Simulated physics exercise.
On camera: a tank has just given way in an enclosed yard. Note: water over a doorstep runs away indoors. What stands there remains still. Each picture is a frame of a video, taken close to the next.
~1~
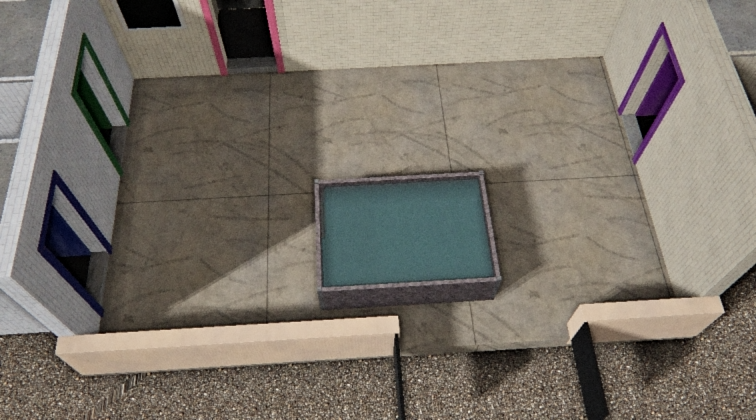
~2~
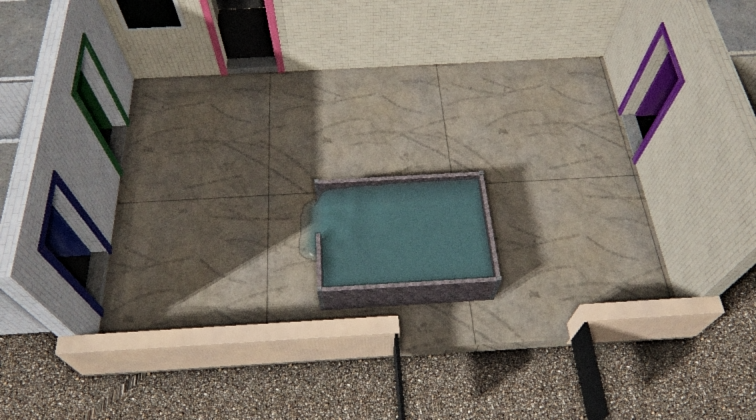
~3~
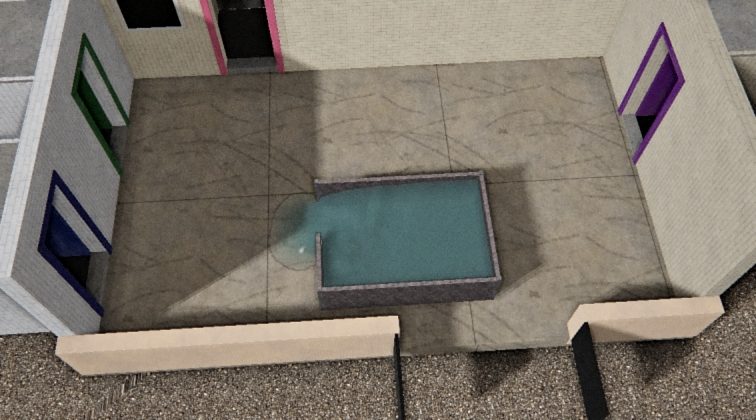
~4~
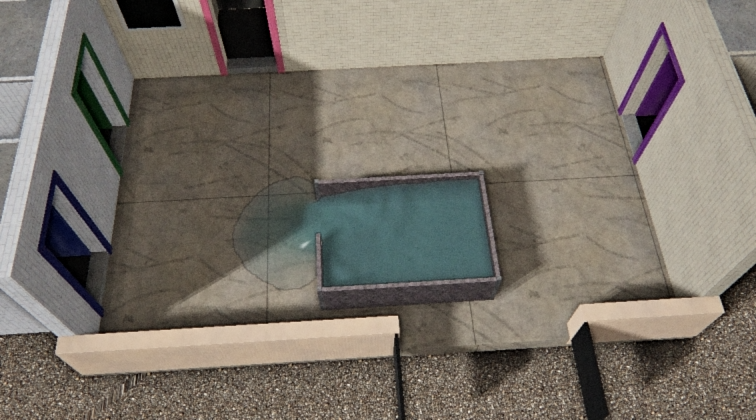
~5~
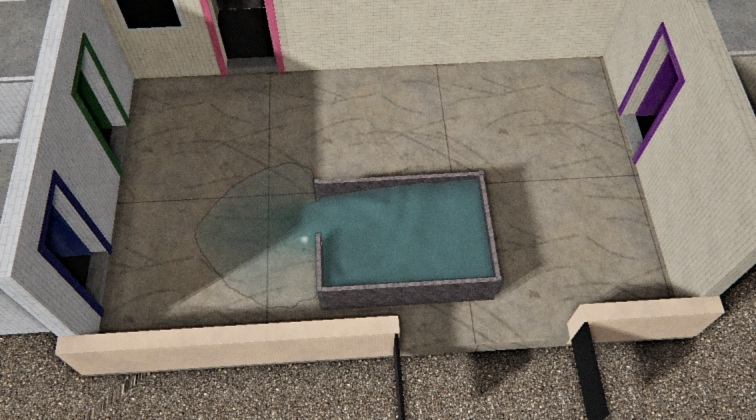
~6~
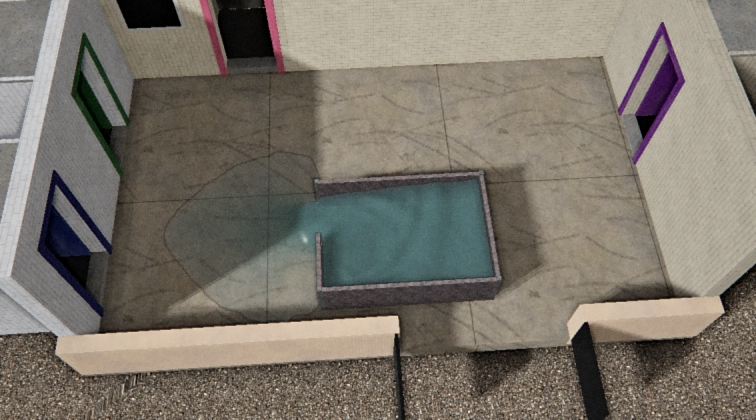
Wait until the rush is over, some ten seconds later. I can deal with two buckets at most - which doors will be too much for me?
The pink door will not top two buckets, the purple door will not top two buckets, the blue door will top two buckets, the green door will top two buckets.
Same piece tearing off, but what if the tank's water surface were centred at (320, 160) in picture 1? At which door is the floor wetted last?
I'd go with the purple one.
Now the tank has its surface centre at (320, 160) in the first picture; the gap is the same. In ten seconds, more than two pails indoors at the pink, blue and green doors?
Pink: Falls short; blue: Falls short; green: Crosses the threshold.
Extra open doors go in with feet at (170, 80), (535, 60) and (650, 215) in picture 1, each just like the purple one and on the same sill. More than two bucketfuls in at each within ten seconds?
Note: Door one overshoots; door two undershoots; door three undershoots.
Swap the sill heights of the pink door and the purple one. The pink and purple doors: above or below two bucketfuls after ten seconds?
I'd say pink door gets too much while purple door doesn't reach it.
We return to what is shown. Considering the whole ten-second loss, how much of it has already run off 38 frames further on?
My estimate is roughly 65 percent.
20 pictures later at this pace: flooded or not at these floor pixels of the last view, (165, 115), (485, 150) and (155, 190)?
In that order the points end up soaked, high and dry and soaked.
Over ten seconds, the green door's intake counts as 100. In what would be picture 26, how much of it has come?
I make it 35 per cent.
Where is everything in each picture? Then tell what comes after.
In the first frame, the water tank at (404, 231) is whole and still.
In the second frame, water pours out at (322, 224) and has run to (313, 205).
In the third frame, the front is at (275, 248), out from the gap at (322, 225).
In the fourth frame, the front is at (240, 246), out from the gap at (322, 225).
In the fifth frame, the front is at (202, 228), out from the gap at (322, 225).
In the sixth frame, the front is at (172, 230), out from the gap at (322, 224).
A moment on, water covers 25 % of the floor; the pink door not reached, the purple door not reached, the blue door wet at the sill, nothing in, the green door not reached.
Next, water covers 35 % of the floor; the pink door not reached, the purple door not reached, the blue door under two buckets in, the green door over two buckets in.
Then, water covers 35 % of the floor; the pink door wet at the sill, nothing in, the purple door not reached, the blue door over two buckets in, the green door far over two buckets in.
Later, water covers 55 % of the floor; the pink door wet at the sill, nothing in, the purple door not reached, the blue door far over two buckets in, the green door far over two buckets in.
In the end, water covers 85 % of the floor; the pink door wet at the sill, nothing in, the purple door wet at the sill, nothing in, the blue door far over two buckets in, the green door far over two buckets in.
